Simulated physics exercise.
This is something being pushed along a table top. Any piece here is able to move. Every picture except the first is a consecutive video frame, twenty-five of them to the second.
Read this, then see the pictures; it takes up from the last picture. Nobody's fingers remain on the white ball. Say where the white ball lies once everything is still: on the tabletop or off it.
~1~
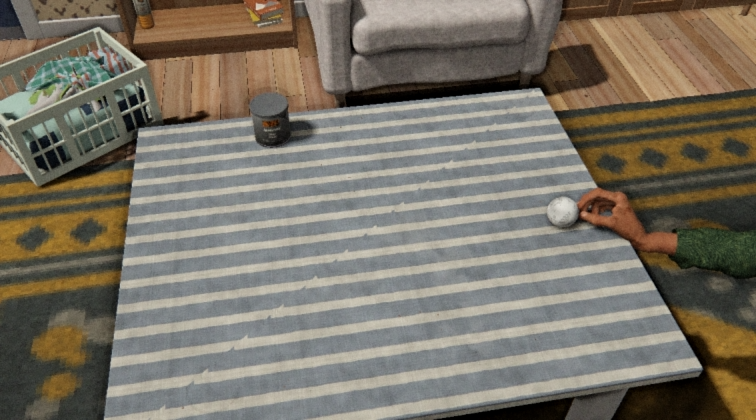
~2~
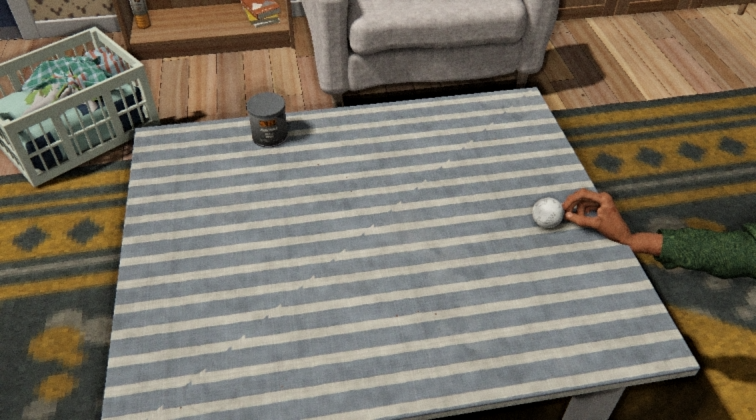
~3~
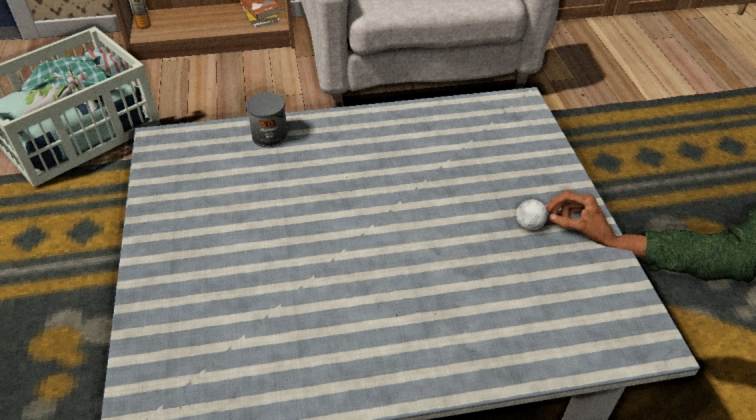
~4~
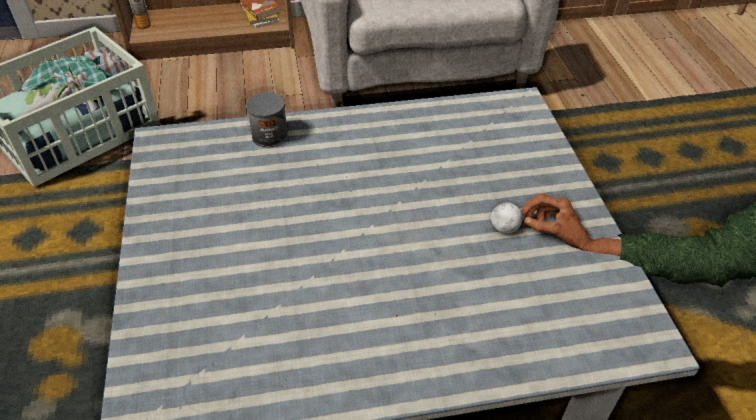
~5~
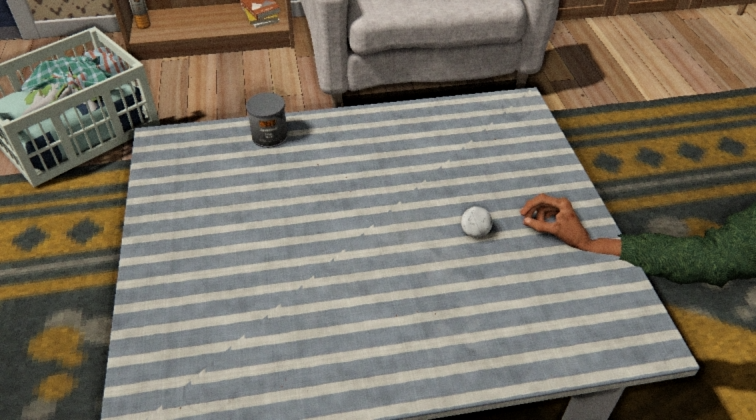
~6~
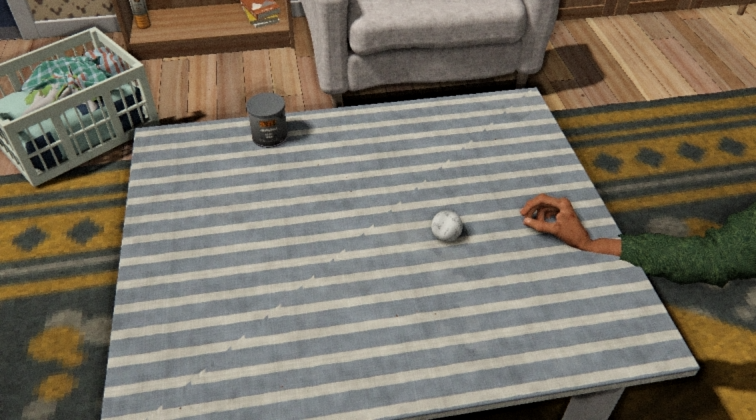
Off it.
Then, 0.30 s later than the last frame, white ball moved well along near (220, 255).
Then, 0.70 s later than the last frame, white ball now off the table.
When it is over, off the table, white ball.
